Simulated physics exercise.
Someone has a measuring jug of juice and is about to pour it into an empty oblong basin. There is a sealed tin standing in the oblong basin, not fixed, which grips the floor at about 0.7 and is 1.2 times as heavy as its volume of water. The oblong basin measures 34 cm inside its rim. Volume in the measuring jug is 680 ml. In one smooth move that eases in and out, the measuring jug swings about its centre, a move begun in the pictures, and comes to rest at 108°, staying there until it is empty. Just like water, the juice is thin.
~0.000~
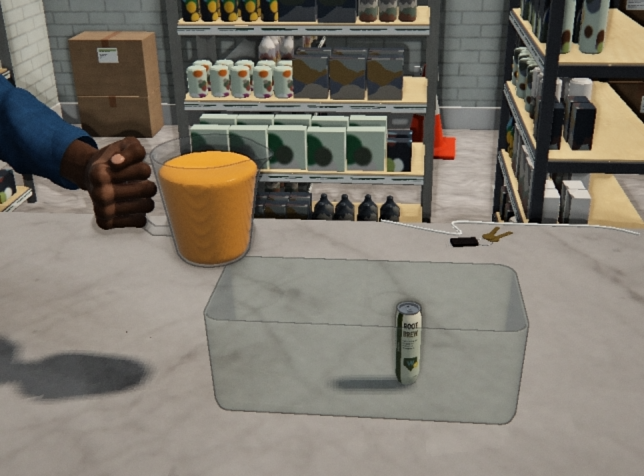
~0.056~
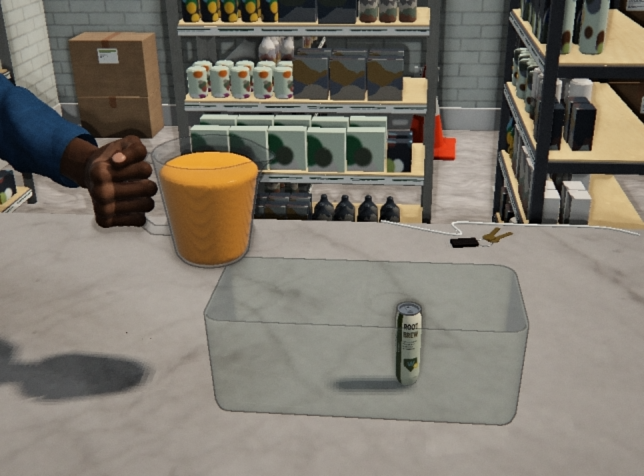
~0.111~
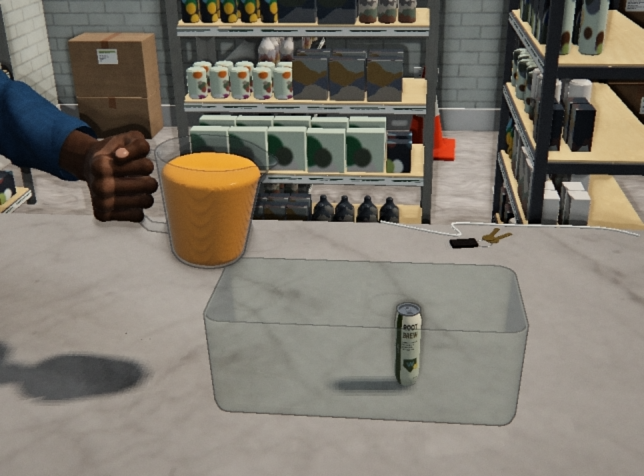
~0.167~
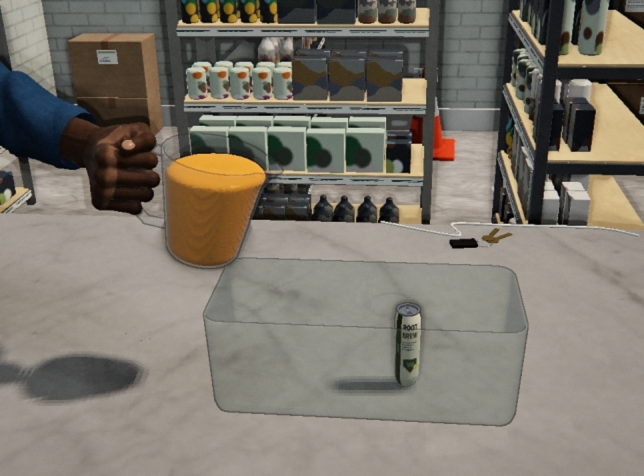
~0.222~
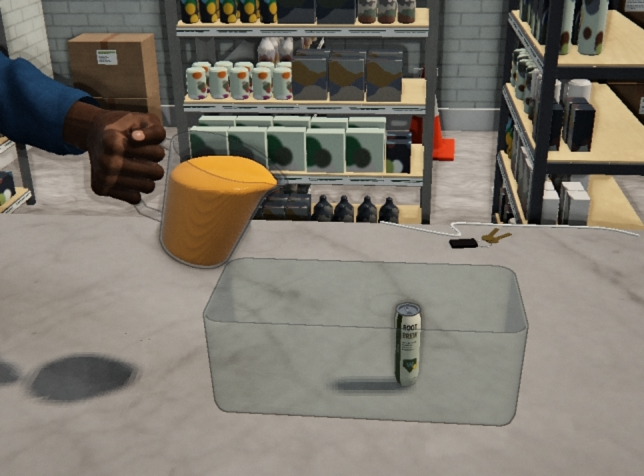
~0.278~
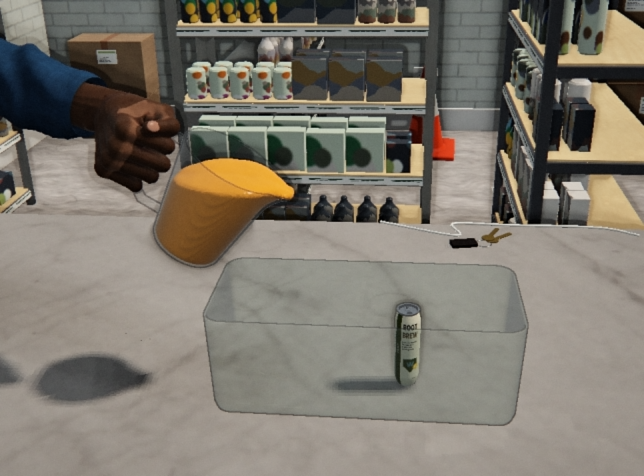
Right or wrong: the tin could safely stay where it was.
Right, it remains upright.
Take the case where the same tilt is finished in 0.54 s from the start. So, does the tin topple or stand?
Result: Tin upright.
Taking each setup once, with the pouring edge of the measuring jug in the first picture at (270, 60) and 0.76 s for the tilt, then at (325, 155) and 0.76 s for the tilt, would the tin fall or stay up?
The tin stays vertical the first time and overturns the second time.
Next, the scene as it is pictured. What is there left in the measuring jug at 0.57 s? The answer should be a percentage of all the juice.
Portion remaining: Approx. 50 per cent.
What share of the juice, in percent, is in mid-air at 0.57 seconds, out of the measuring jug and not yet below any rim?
Some 18 per cent, I reckon.
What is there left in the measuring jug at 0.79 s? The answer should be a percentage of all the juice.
7 %.
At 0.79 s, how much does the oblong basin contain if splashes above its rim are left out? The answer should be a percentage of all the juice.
Value: Approx. 88 %.
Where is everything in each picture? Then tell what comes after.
In the first picture, it leans 0°; its right rim is at (274, 154); the juice meets the walls at (162, 164) and (258, 167); the oblong basin's rim runs from (217, 287) to (521, 298); the tin's top is at (409, 311).
In the second picture, it leans 1°; its right rim is at (275, 156); the juice meets the walls at (163, 164) and (259, 168).
In the third picture, it leans 6°; its right rim is at (278, 162); the juice meets the walls at (164, 163) and (262, 171).
In the fourth picture, it leans 12°; its right rim is at (283, 171); the juice meets the walls at (168, 164) and (267, 174).
In the fifth picture, it leans 21°; its right rim is at (289, 182); the juice meets the walls at (172, 169) and (277, 177).
In the sixth picture, it leans 32°; its right rim is at (292, 197); the juice meets the walls at (172, 183) and (290, 189); 1 per cent is over the edge.
After 0.57 s the tilt is 93° and 50 per cent is still to pour; the tin stands where it began.
After 0.79 s the tilt is 108° and 7 per cent is still to pour; the tin stands where it began.
After 1.01 s the tilt is 108° and 0 per cent is still to pour; the tin stands where it began.
After 1.26 s the tilt is 108° and 0 per cent is still to pour; the tin stands where it began.
In the end the tin stands where it began.
